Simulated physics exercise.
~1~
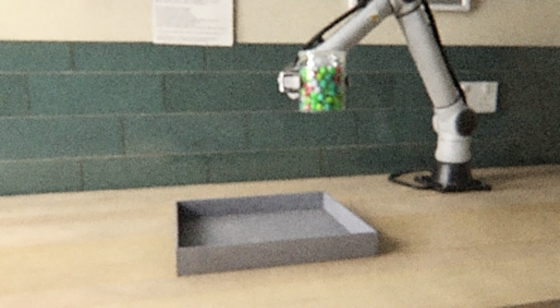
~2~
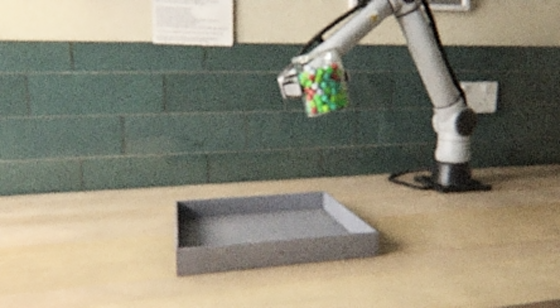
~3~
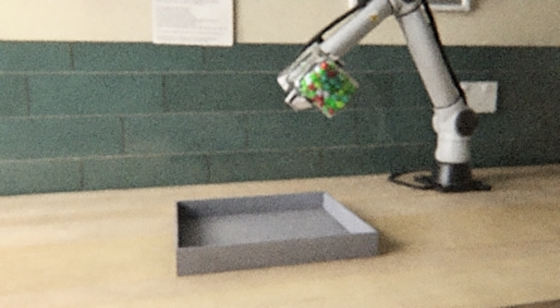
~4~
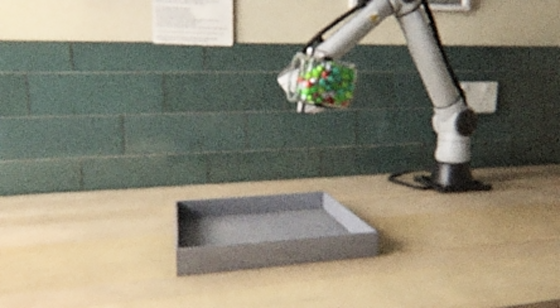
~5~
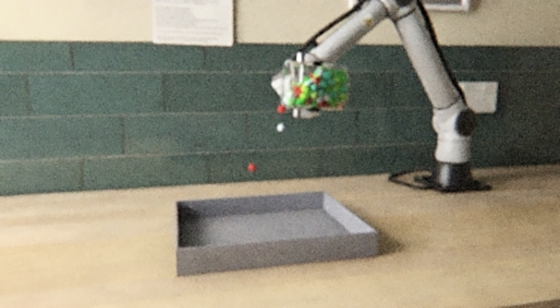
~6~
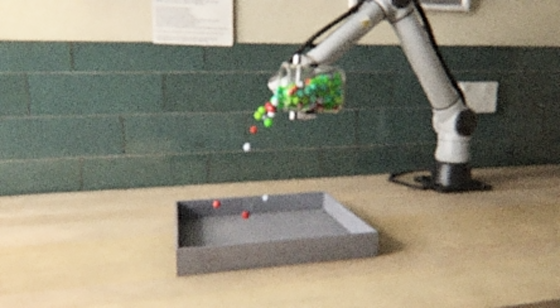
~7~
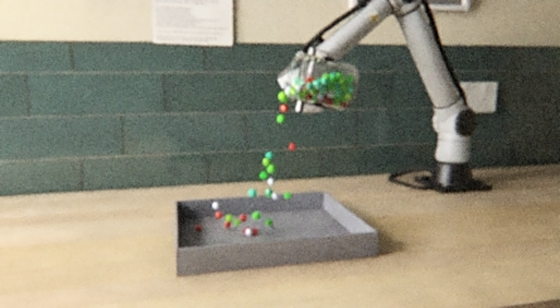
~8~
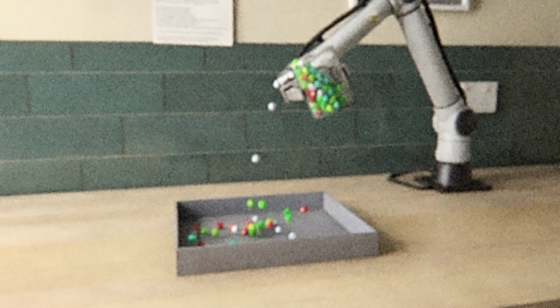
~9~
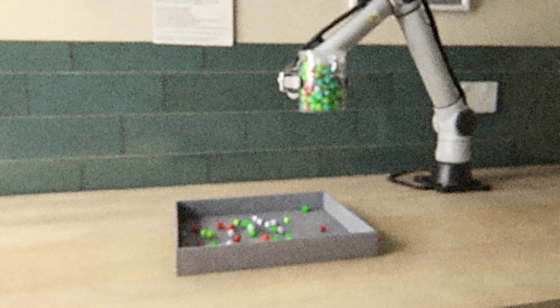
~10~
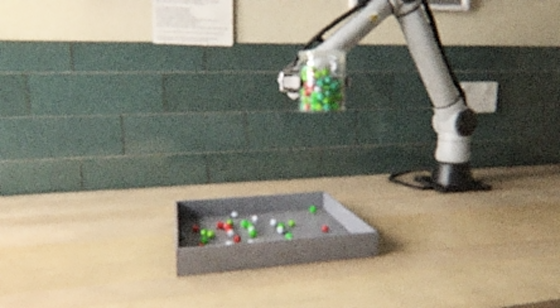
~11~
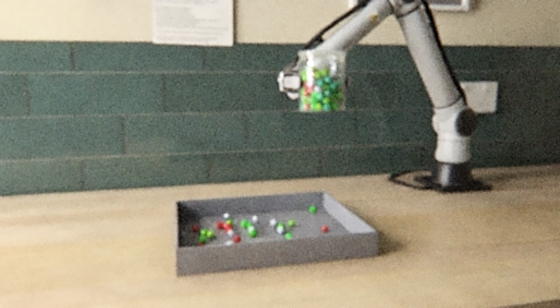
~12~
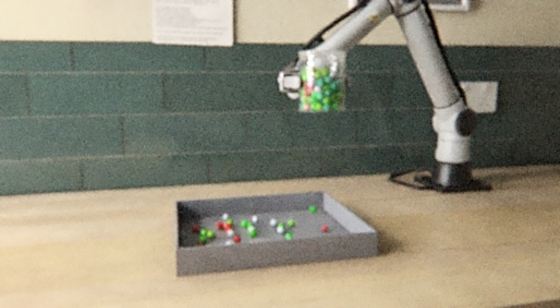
A robot arm held a clear beaker of small red, green and white balls above a shallow grey tray, tipped it onto its side so some spilled in, then turned it upright again, leaving a scattering in the tray and most still inside.
